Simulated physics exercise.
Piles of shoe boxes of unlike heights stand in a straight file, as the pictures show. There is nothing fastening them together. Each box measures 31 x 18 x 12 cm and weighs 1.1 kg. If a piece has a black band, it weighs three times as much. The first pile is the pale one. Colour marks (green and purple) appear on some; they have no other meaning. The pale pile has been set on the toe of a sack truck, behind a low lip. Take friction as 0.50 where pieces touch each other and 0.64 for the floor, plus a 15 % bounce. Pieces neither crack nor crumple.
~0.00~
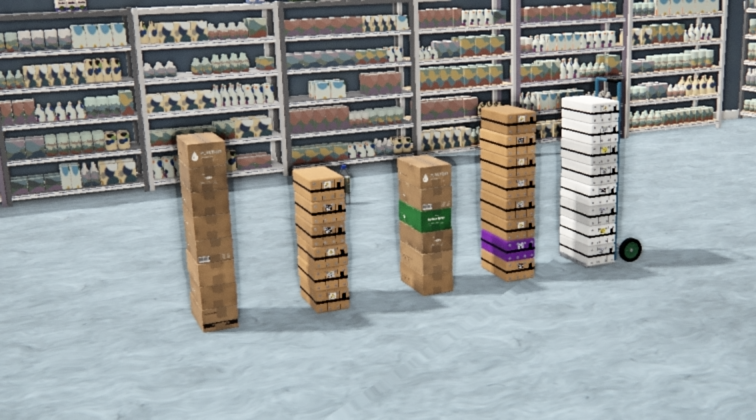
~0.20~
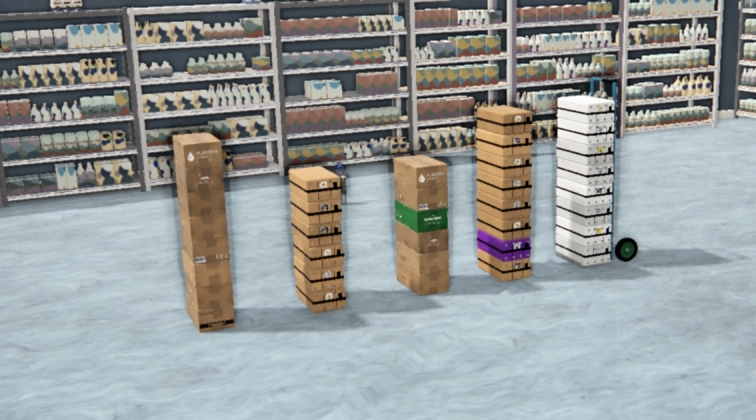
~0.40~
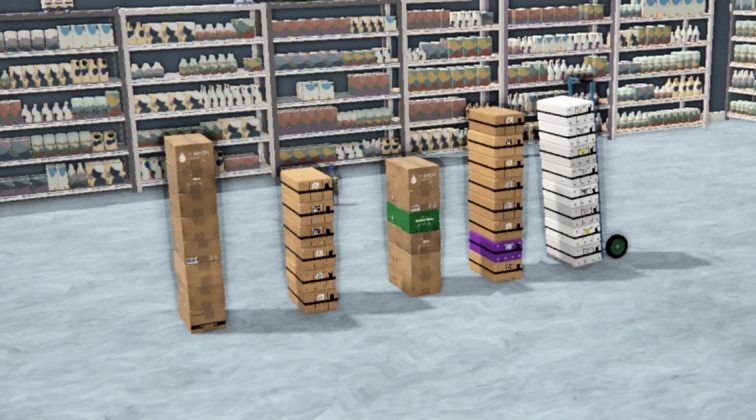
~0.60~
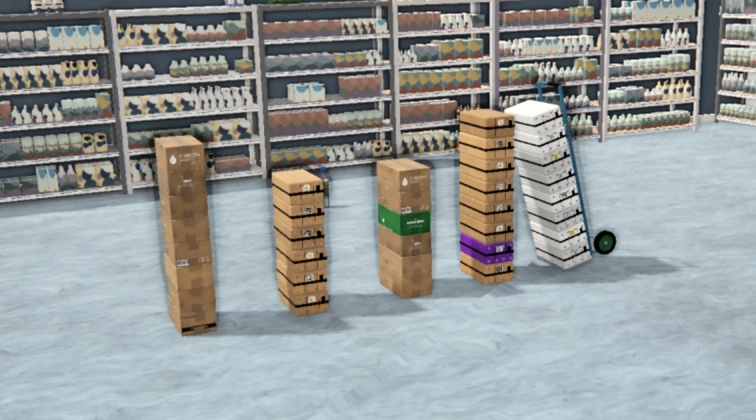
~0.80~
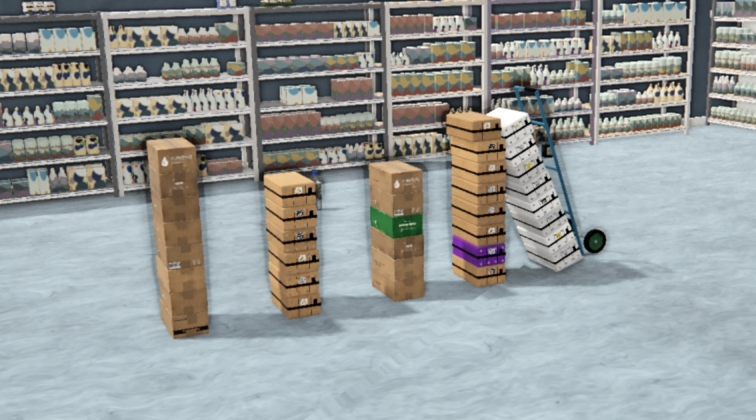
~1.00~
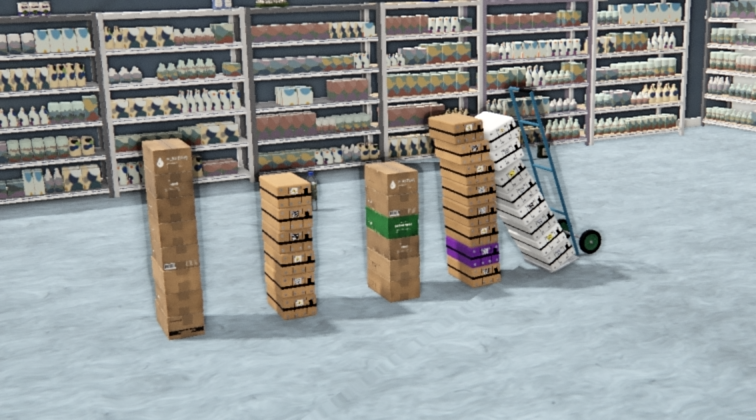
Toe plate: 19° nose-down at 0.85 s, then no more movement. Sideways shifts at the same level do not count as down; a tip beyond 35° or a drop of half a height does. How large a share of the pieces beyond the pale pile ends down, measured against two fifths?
The share is above two fifths.
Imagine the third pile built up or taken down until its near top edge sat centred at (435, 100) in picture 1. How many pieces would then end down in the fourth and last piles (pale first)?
Result: Fourth pile 6, last pile 6.
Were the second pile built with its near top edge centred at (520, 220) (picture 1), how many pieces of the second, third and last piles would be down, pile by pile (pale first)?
Down by pile: Second 0, third 4, last 0.
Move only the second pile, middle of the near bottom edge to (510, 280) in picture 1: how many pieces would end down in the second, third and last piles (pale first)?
Down counts: Second 7, third 6, last 7.
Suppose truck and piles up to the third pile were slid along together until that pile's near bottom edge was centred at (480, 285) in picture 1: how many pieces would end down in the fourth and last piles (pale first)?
In that case fourth pile 6 and last pile 7.
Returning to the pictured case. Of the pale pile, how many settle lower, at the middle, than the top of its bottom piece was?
I count 3 in total.
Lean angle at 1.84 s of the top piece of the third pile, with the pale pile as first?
I'd say it's at some 0° by then.
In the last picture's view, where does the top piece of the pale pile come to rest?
(413, 221).
After 1.44 s, 8 of the pale pile down; 1 of the 28 other boxes down; purple box leaning 29°; green box shifted 16 mm.
After 1.84 s, 8 of the pale pile down; 14 of the 28 other boxes down; purple box leaning 58°, 7 cm lower; green box 11 cm lower.
After 2.56 s, 8 of the pale pile down; 27 of the 28 other boxes down; purple box leaning 58°, 7 cm lower; green box leaning 10°, 15 cm lower.
At rest (5.2 s), 8 of the pale pile down; 27 of the 28 other boxes down; purple box leaning 59°, 7 cm lower; green box leaning 6°, 16 cm lower. That is 96 per cent. As the last picture would show them, middles, purple box near (437, 267), green box near (234, 273).
